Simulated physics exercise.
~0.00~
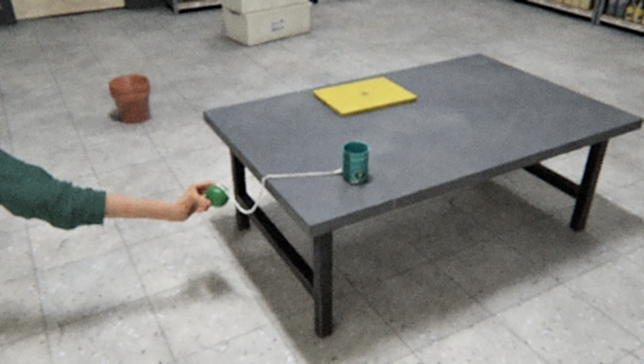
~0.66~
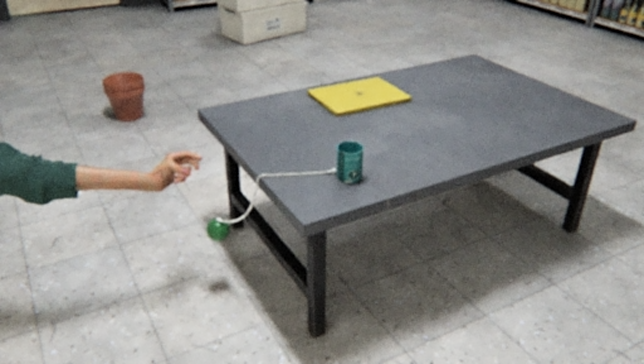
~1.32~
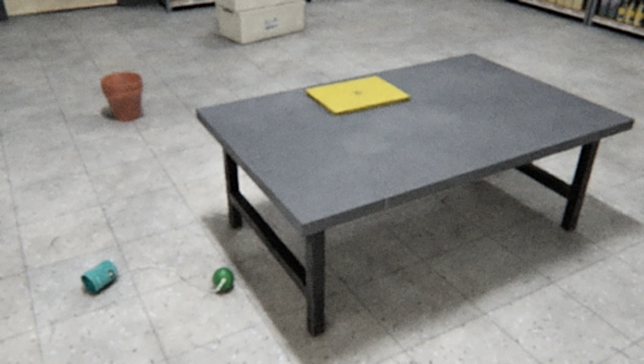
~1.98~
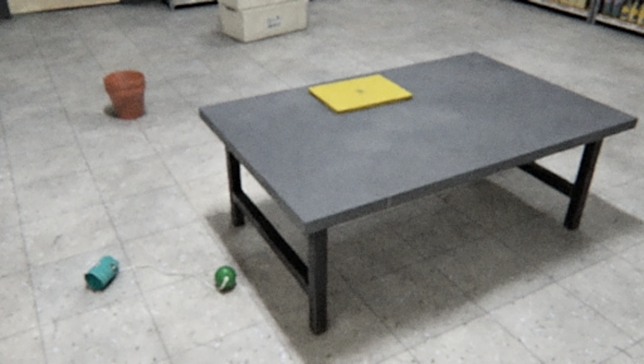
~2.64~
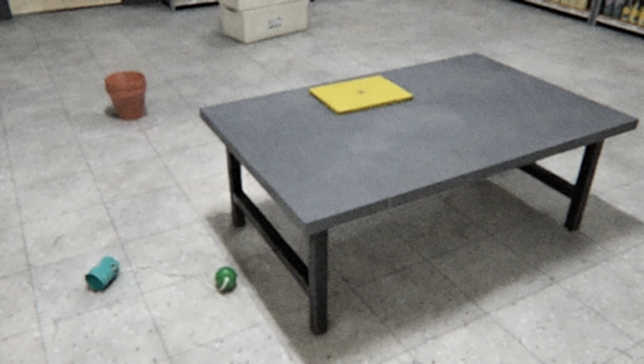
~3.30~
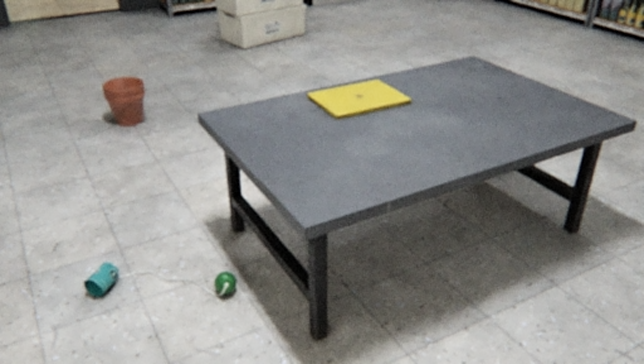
A turquoise cup stands near the front edge of a low grey table, tied by a white string to a green apple that a hand in a dark green sleeve holds out from the left. The view looks down at an angle on a pale tiled floor, with a flat yellow laptop toward the back of the tabletop and a reddish-brown pot at the upper left. The hand lets go and draws back as the apple drops. The cup is pulled off the table and lands on its side at the lower left. Cup and apple stay on the floor, while the laptop remains in place.
